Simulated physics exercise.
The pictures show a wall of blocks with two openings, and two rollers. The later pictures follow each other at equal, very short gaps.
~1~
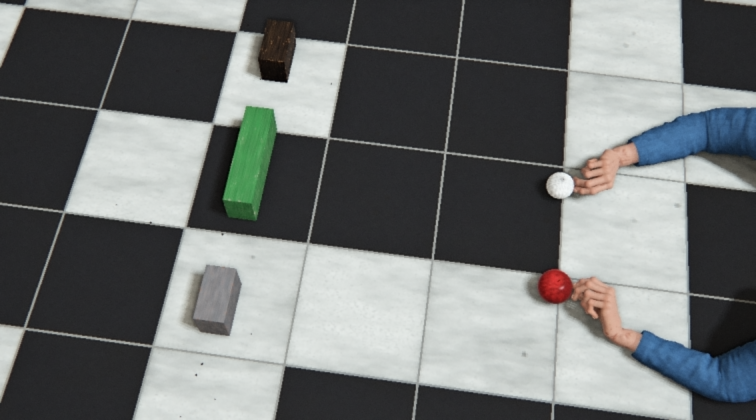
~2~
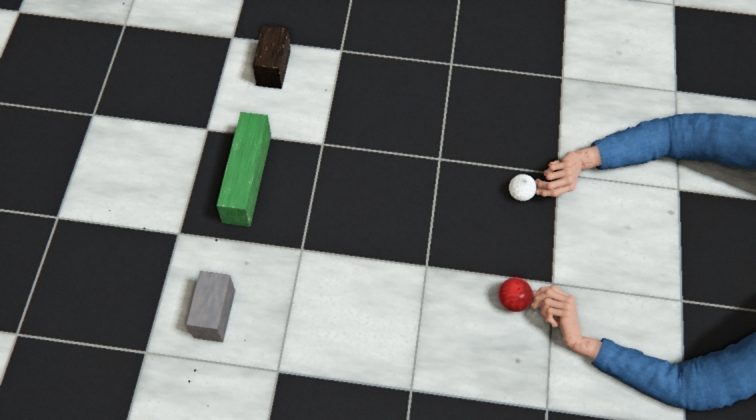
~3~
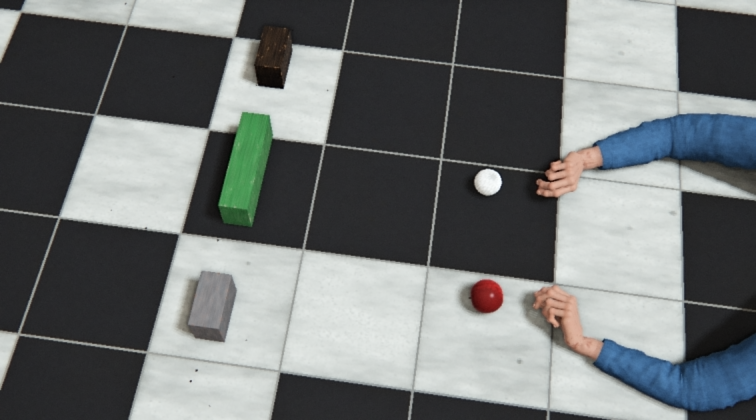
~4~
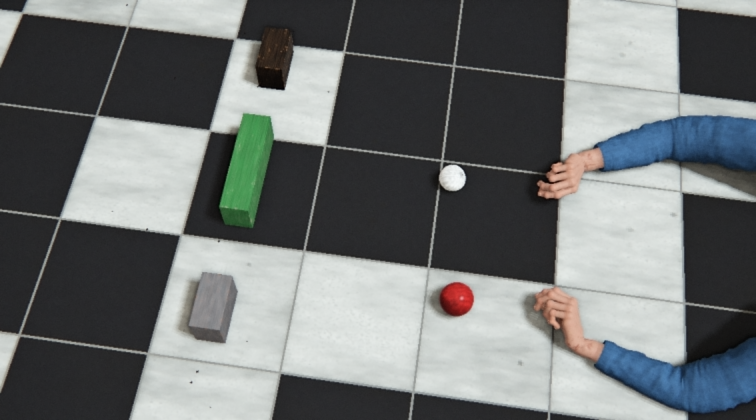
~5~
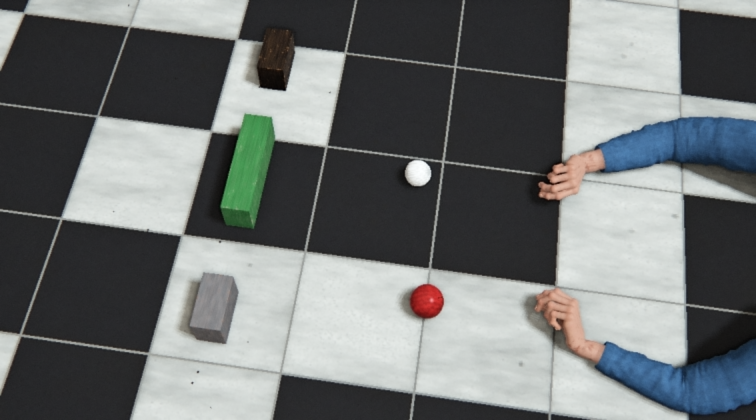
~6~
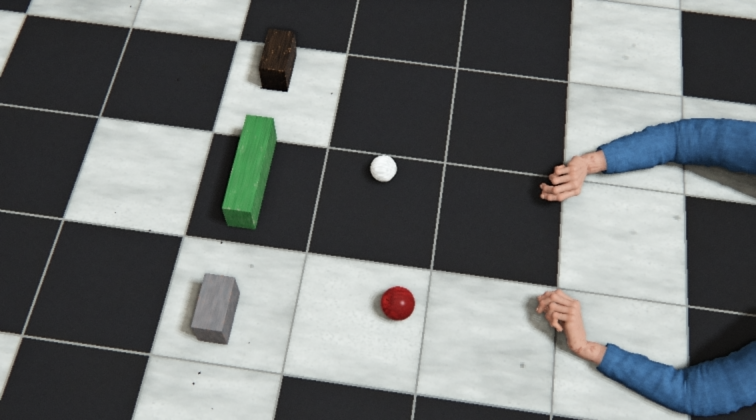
At first, two hands at the right touch a white ball and a red ball on a checkered floor, with brown, green and gray blocks standing at the left. The hands push the balls leftward and let go, and both balls roll left across the tiles, the white one drifting slightly upward.
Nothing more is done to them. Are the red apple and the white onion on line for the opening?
Outcome: The red apple bounces off, the white onion bounces off.
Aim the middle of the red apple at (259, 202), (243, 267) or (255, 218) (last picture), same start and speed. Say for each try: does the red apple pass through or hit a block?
In that order, it does not get past; passes through its gap; hits a block.
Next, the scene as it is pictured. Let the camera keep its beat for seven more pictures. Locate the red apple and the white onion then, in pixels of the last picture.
The red apple around (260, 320); the white onion around (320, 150).
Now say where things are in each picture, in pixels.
In the first frame, red apple (555, 287) under the hand; white onion (560, 186) under the hand; black block (278, 51).
In the second frame, red apple (516, 295); white onion (523, 188).
In the third frame, red apple (487, 296); white onion (488, 182).
In the fourth frame, red apple (457, 299); white onion (452, 178).
In the fifth frame, red apple (427, 302); white onion (418, 173).
In the sixth frame, red apple (398, 304); white onion (384, 169); green block (251, 171).
Then, 0.26 s past the last view, red apple heading on near (265, 308); white onion coming back near (300, 154).
Then, 0.90 s past the last view, red apple coming back near (276, 358); white onion coming back near (361, 153).
Finally, the red apple hits a block; the white onion hits a block.
